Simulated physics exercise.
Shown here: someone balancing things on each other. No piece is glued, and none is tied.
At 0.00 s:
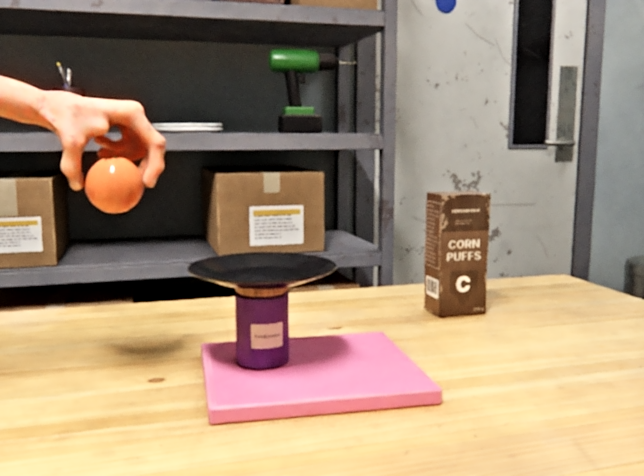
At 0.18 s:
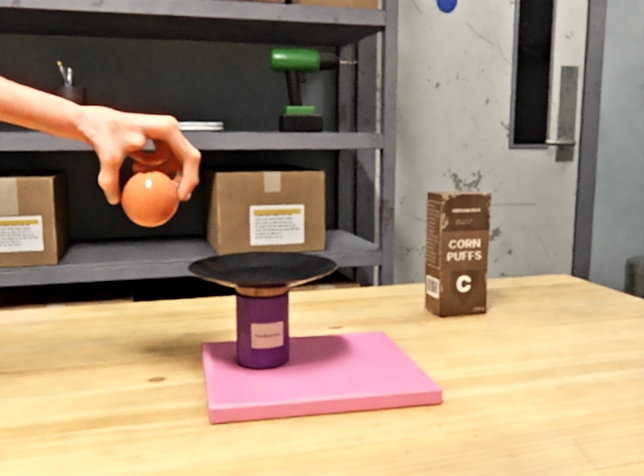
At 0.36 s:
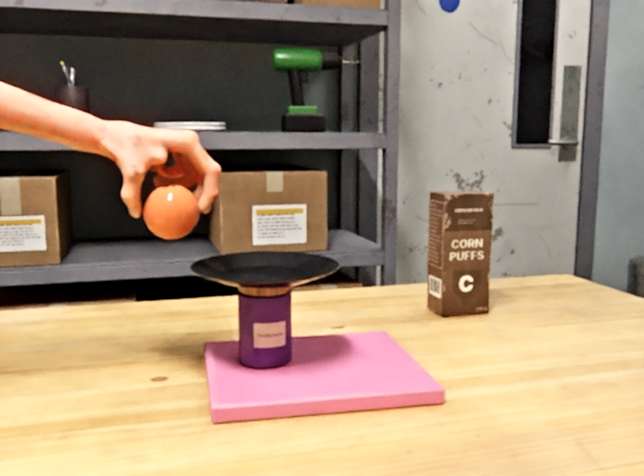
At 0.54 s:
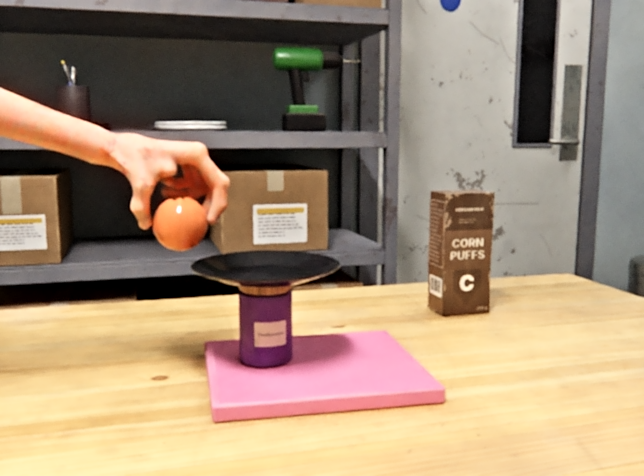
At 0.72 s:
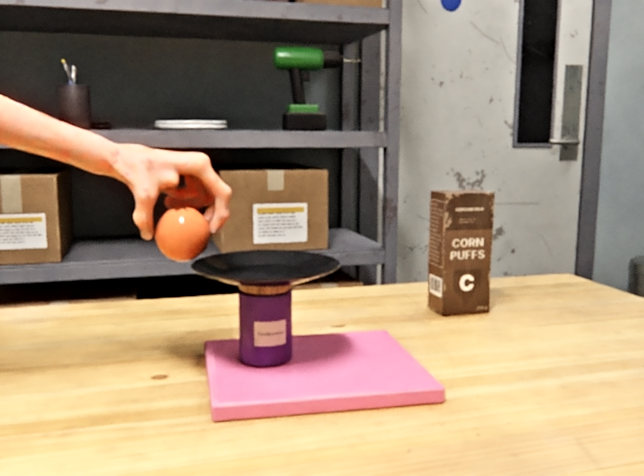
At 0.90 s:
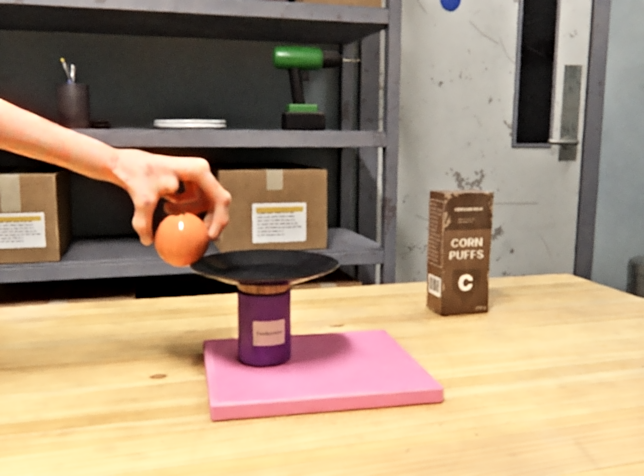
At first, a hand holds an orange tomato in the air to the left of a black plate, which sits on a purple jar on a pink board. The hand moves right and down toward the plate, then slows, lowering the tomato slightly beside the plate's left edge, fingers still around it.
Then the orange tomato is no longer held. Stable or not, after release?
The pile cannot bear the load.
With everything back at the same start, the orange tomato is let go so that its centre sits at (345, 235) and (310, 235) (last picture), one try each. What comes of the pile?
It caves in in the first case and survives in the second case.
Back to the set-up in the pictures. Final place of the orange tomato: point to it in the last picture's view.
The object ends up somewhere around (123, 361).
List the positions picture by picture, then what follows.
The first picture shows still above its spot; orange tomato (115, 184); black plate (263, 272).
The second picture shows still above its spot; orange tomato (150, 199); purple jar (263, 320).
The third picture shows still above its spot; orange tomato (172, 211); black plate (266, 271).
The fourth picture shows still above its spot; orange tomato (180, 223); purple jar (266, 318).
The fifth picture shows still above its spot; orange tomato (183, 234); black plate (266, 270).
The sixth picture shows set down, still held; orange tomato (182, 239); purple jar (264, 317).
Around 1.30 s, orange tomato now fallen.
Around 1.40 s, things are still on the move.
Around 2.40 s, nothing new.
Finally (4.0 s), fallen, orange tomato; the other 4 still in place. Final places as the last picture's camera would see them, orange tomato near (123, 361). The pile comes apart.
